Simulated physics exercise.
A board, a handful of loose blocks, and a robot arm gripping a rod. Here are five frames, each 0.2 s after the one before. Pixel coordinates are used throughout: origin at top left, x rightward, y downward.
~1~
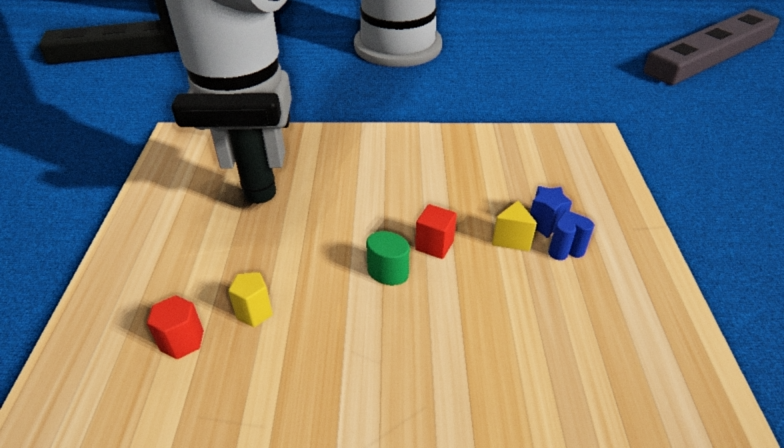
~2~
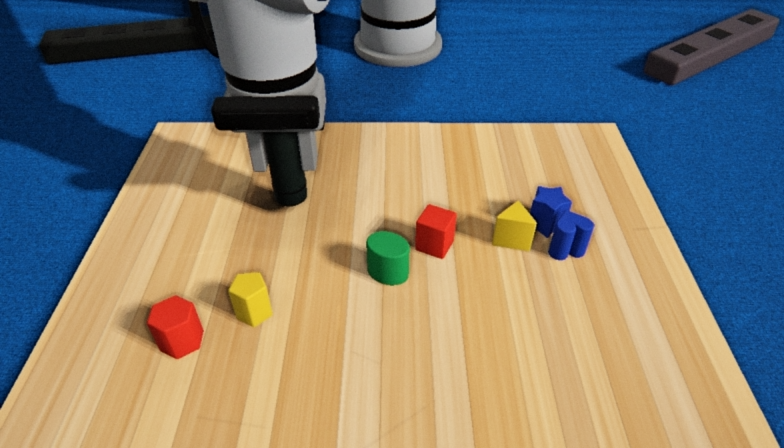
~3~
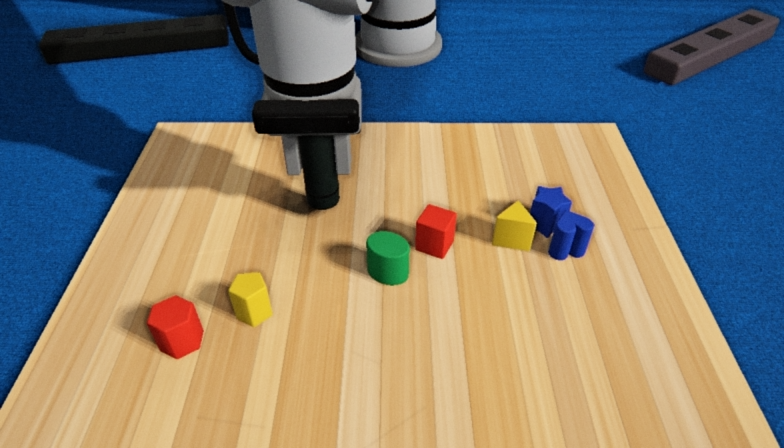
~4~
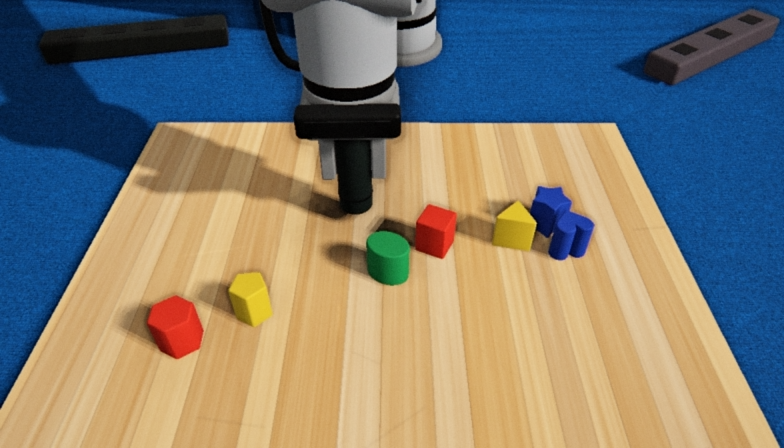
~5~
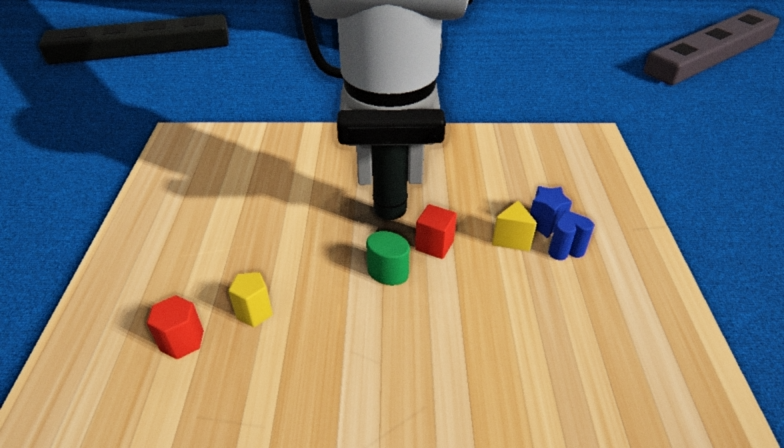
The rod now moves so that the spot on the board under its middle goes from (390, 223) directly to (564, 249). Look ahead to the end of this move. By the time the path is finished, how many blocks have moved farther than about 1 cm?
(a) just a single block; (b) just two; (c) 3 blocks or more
c.
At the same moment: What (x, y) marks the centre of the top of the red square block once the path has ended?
(459, 227)
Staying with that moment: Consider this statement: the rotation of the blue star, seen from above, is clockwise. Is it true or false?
My answer: False.
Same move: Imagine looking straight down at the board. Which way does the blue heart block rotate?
From the top: Counterclockwise.
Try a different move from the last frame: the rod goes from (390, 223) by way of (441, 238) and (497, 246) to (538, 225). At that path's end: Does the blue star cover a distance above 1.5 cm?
Yes.
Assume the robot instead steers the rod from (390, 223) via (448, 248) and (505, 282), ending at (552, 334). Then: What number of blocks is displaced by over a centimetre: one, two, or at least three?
I expect one block to move.
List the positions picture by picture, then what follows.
In the first frame, tip of the rod (260, 194), middles of tops, red square block (437, 216), yellow triangular block (517, 213), blue star (552, 196), blue heart block (574, 221).
In the second frame, rod (292, 197), nothing pushed.
In the third frame, rod (323, 200), nothing pushed.
In the fourth frame, rod (356, 205), nothing pushed.
In the fifth frame, rod (390, 210), red square block (437, 216), yellow triangular block (517, 213), blue star (552, 196), blue heart block (574, 221).
On the path given first. One third of the way, rod (448, 218); red square block (456, 225), turned 65° clockwise.
Two thirds of the way, rod (508, 227); red square block (459, 227), turned 75° clockwise; yellow triangular block (541, 217), turned 25° anticlockwise; blue heart block (580, 222).
At the end, rod (568, 237); red square block (459, 227), turned 75° clockwise; yellow triangular block (603, 233); blue star (558, 196), turned 30° anticlockwise; blue heart block (632, 231), turned 60° anticlockwise.
